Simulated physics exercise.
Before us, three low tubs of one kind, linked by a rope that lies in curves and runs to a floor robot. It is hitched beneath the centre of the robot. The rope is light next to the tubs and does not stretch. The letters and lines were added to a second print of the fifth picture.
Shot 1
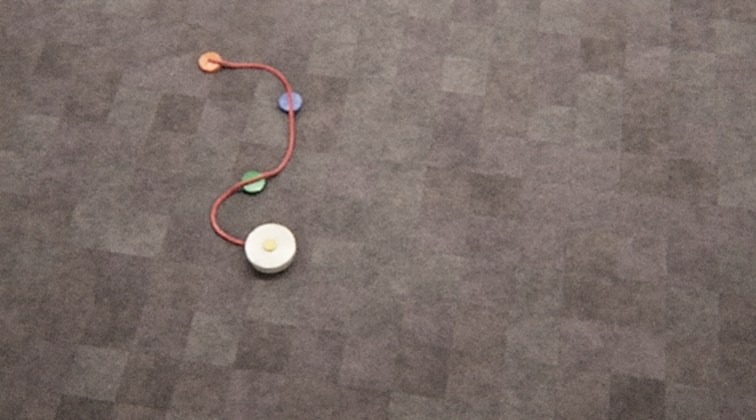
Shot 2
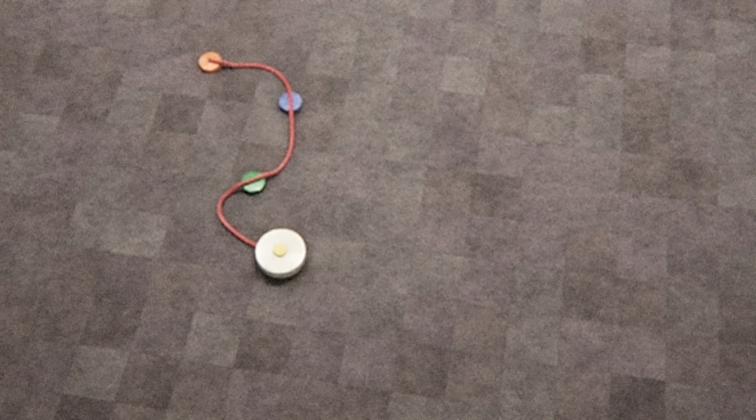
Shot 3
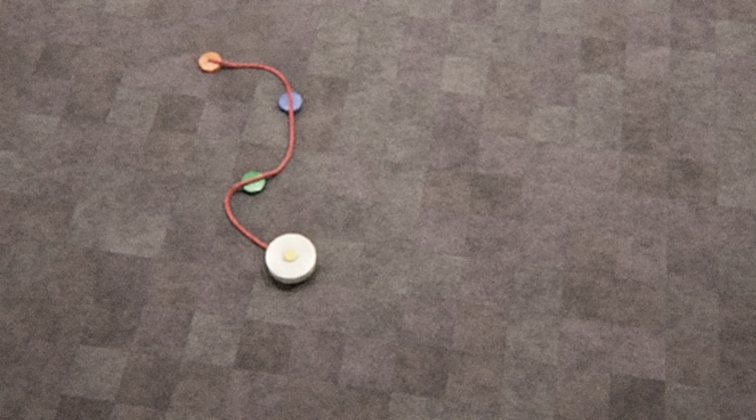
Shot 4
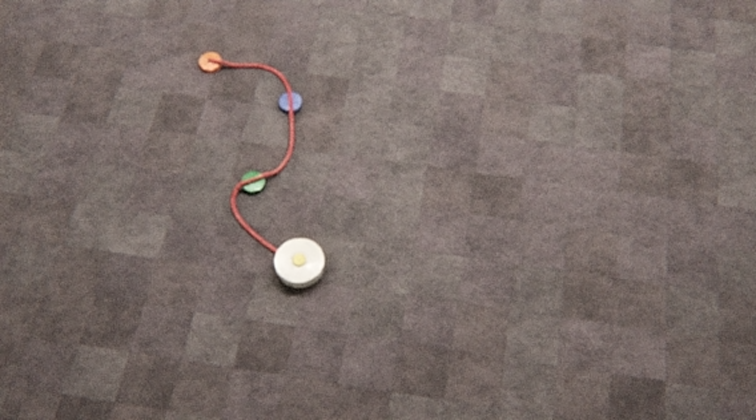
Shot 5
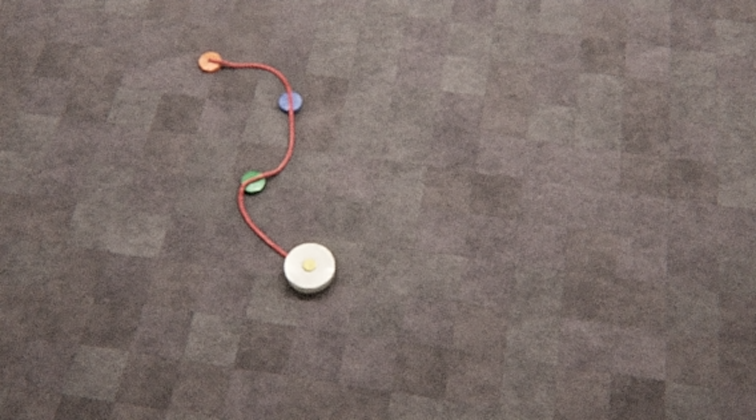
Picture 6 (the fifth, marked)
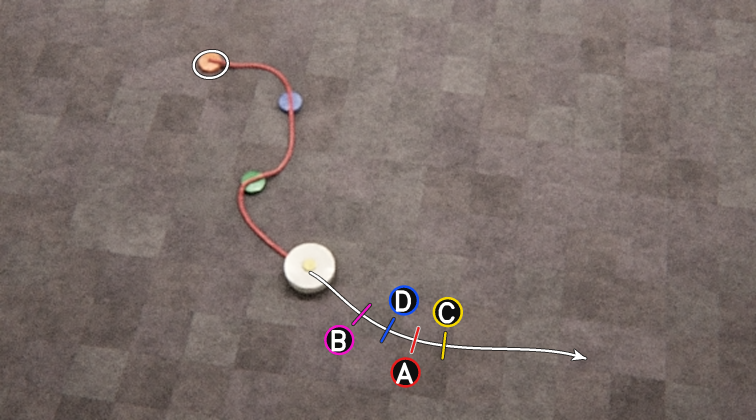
In the video, a white round robot slides slowly a short way down and to the right across a grey carpet, drawing the nearest curve of red rope straighter, while the orange, blue and green discs stay still.
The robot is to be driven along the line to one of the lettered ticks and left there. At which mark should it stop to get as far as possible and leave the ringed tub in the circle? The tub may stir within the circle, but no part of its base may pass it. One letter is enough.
As far as tick D.
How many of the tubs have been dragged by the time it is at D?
Two.
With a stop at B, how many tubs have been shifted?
By then, two.
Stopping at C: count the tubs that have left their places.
Three.
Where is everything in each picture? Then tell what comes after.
The first frame shows robot (271, 249); orange tub (210, 62); blue tub (291, 103).
The second frame shows robot (281, 254); green tub (253, 182).
The third frame shows robot (291, 259); blue tub (291, 103).
The fourth frame shows robot (300, 264); orange tub (210, 62).
The fifth frame shows robot (310, 269); green tub (253, 182); orange tub (210, 62); blue tub (291, 103).
On the marked copy, A at (415, 340); B at (362, 314); C at (444, 346); D at (388, 330); the ring at (211, 64); the route from (311, 273) via (434, 344) to (585, 358).
Taking D. A third of the way, robot (336, 289); orange tub (210, 62); blue tub (291, 103); green tub (262, 191).
Two thirds of the way, robot (361, 311); orange tub (210, 62); blue tub (289, 110); green tub (296, 204).
When it is over, robot (388, 327); orange tub (211, 63); blue tub (288, 127); green tub (319, 218); the ringed tub at the far end is still in its ring.
As for the rest, A drags the last tub to (220, 71); B is safe but short; C drags the last tub to (230, 82).
